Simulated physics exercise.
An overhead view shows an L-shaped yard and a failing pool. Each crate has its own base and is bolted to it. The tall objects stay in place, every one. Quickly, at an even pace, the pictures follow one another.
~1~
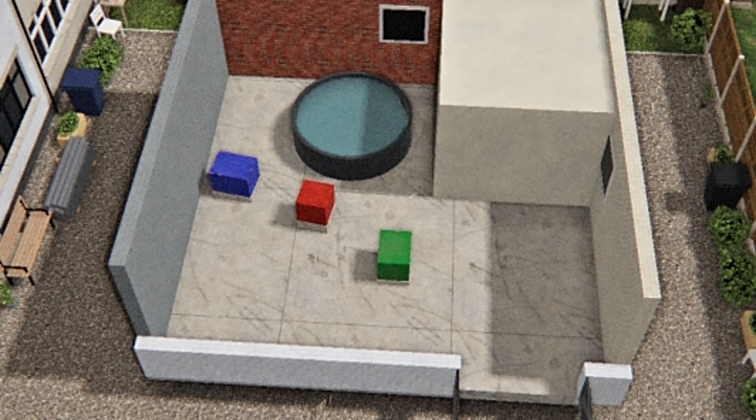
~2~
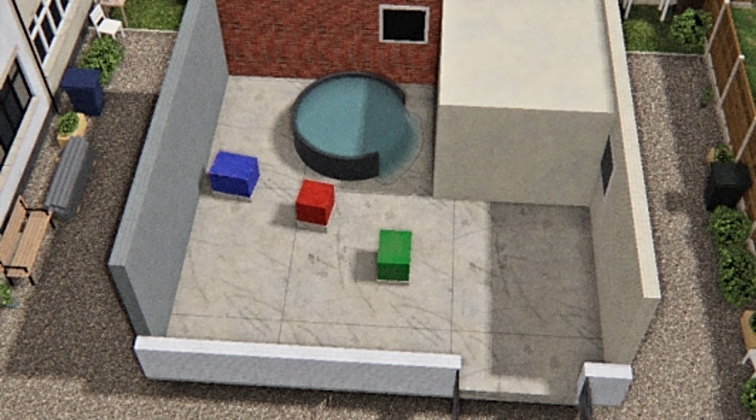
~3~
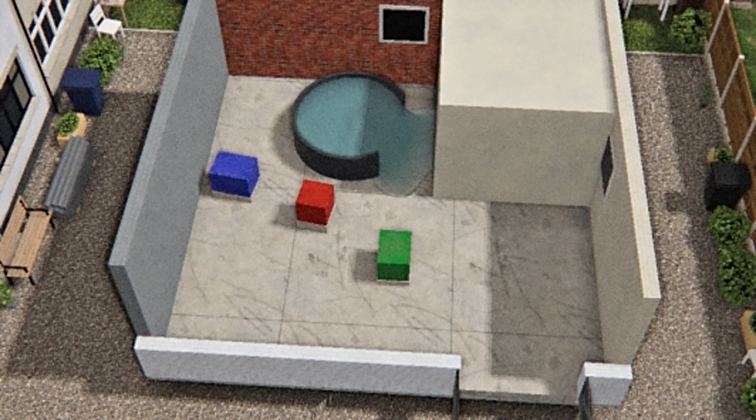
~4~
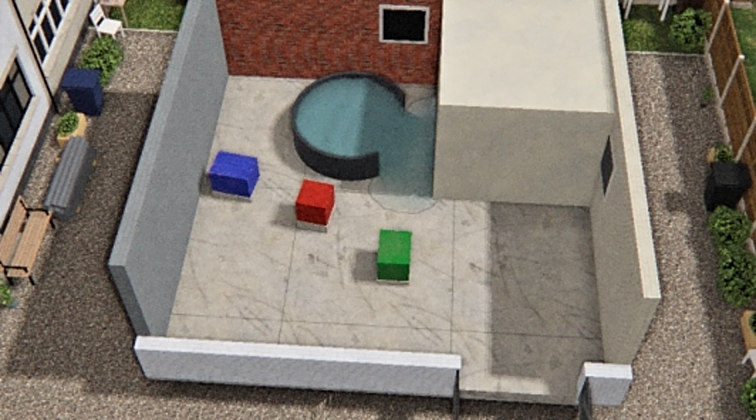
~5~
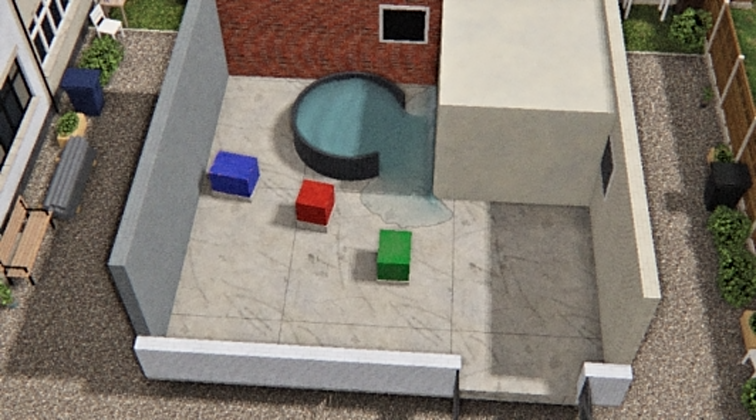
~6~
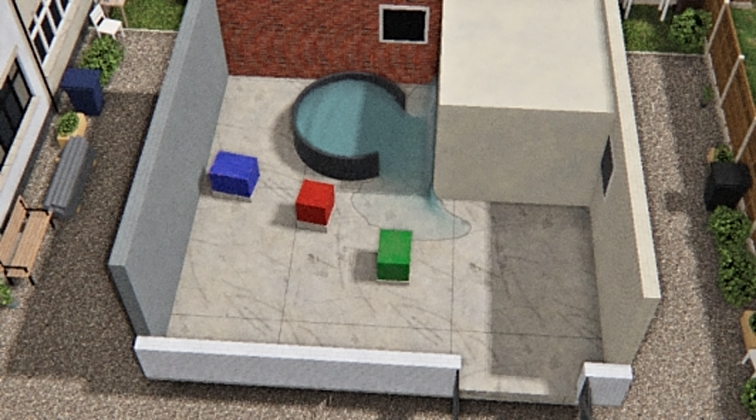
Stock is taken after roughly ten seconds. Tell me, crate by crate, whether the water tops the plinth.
In the end the blue crate doesn't get caught by the water; the red crate doesn't get caught by the water; the green crate gets caught by the water.
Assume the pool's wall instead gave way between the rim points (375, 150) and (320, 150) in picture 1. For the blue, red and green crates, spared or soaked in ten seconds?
I'd expect the blue crate goes wet, the red crate goes wet, and the green crate goes wet.
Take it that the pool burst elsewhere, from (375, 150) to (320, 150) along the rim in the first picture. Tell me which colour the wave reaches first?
My pick is the one in red.
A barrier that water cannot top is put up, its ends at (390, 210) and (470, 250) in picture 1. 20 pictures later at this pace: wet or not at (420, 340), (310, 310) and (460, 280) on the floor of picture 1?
Taking the three spots in order: Spared, soaked, spared.
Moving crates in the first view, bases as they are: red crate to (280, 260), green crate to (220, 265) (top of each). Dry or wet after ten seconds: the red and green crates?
Result: Red one avoids the flood; green one avoids the flood.
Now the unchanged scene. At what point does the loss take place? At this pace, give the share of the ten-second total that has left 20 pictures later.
I'd estimate some 25 per cent.
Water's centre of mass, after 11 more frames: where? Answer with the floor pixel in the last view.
Roughly (384, 161) in the last picture.
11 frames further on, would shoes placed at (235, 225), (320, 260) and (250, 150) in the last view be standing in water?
Going through them one by one, the first is spared, the second waterlogged and the third spared.
A moment on, water covers 15 % of the floor; the blue crate not reached, the red crate water round its plinth, the green crate water round its plinth.
Next, water covers 35 % of the floor; the blue crate not reached, the red crate water round its plinth, the green crate water round its plinth.
Then, water covers 70 % of the floor; the blue crate not reached, the red crate water round its plinth, the green crate water round its plinth.
Later, water covers 85 % of the floor; the blue crate water round its plinth, the red crate water round its plinth, the green crate water round its plinth.
In the end, water covers 100 % of the floor; the blue crate stayed above the water, the red crate stayed above the water, the green crate was topped.
